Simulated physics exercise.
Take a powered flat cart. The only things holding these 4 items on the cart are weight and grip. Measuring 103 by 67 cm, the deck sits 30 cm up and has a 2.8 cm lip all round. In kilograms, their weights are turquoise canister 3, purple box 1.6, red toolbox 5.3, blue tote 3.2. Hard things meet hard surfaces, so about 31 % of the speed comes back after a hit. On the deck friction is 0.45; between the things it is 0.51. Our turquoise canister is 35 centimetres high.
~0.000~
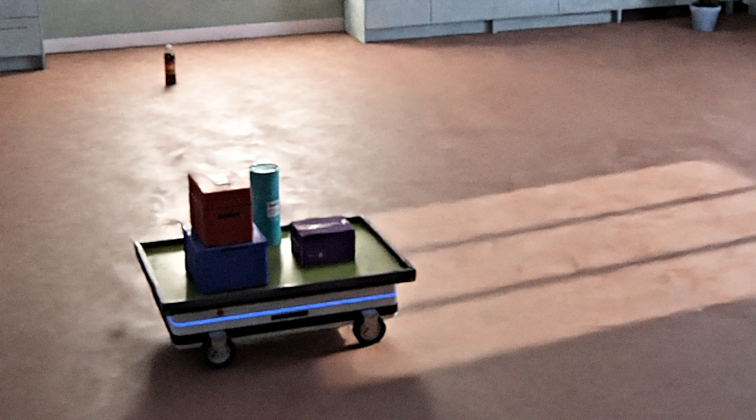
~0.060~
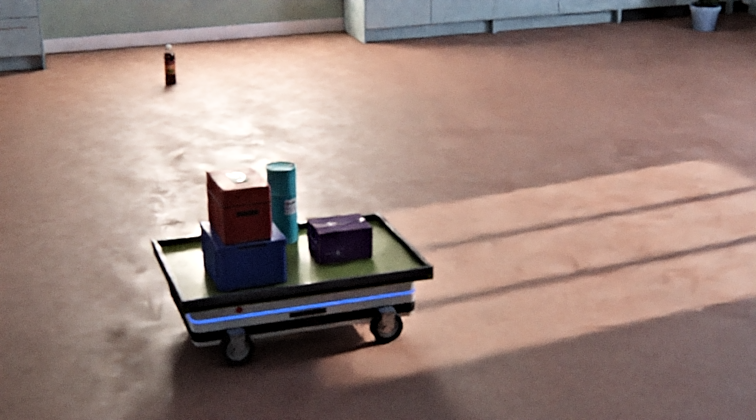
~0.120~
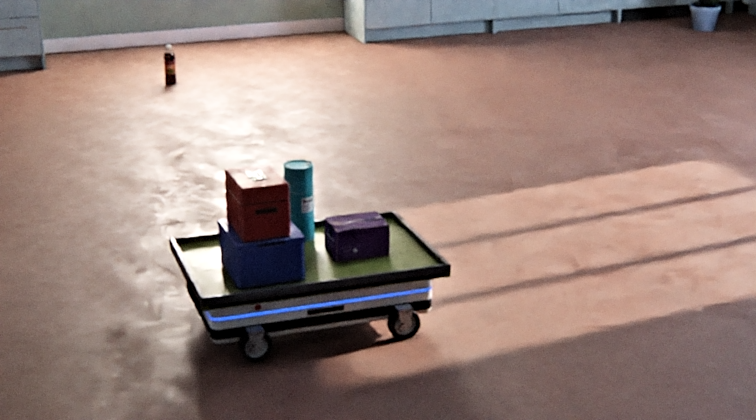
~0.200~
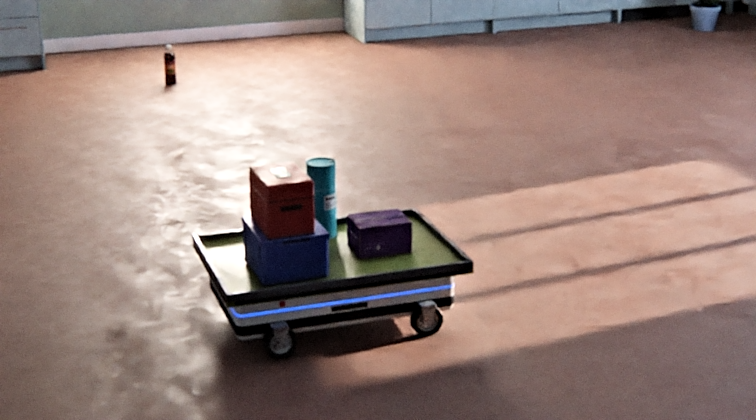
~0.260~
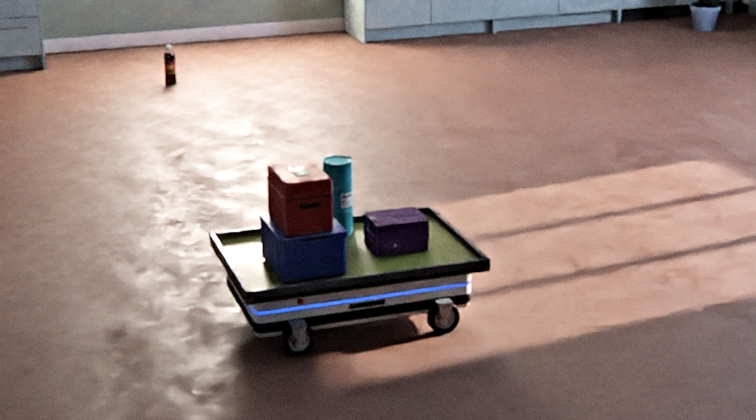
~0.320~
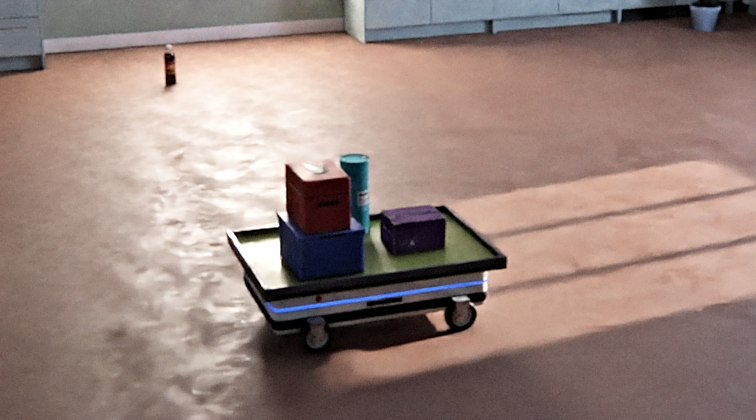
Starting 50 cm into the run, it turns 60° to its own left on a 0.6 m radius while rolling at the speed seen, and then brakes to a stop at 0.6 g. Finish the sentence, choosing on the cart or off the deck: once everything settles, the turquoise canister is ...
... On the cart.
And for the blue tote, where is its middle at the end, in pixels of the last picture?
Close to pixel (467, 168) in the final view.
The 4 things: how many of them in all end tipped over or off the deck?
1.
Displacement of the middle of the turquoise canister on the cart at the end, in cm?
I'd say about 32 cm between start and finish.
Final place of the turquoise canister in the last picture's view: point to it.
Around (457, 151).
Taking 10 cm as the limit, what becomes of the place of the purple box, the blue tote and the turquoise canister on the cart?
Well, the purple box winds up somewhere else; the blue tote remains where it was; and the turquoise canister winds up somewhere else.
After 0.72 s, cart has run 94 cm, turned 27°; turquoise canister leaning 17° near (426, 170); purple box slid 10 cm.
After 0.92 s, cart has run 120 cm, turned 52°; turquoise canister leaning 54° near (439, 161); purple box slid 17 cm.
After 1.32 s, cart has run 157 cm, turned 60°, stopped; turquoise canister on its side near (450, 157); purple box slid 19 cm; red toolbox slid 5 cm.
At rest (2.0 s), tipped over on the cart, turquoise canister; not toppled but over 10 cm from the start, purple box; the other 2 in place, give or take 10 cm. In the last view, turquoise canister near (457, 151).
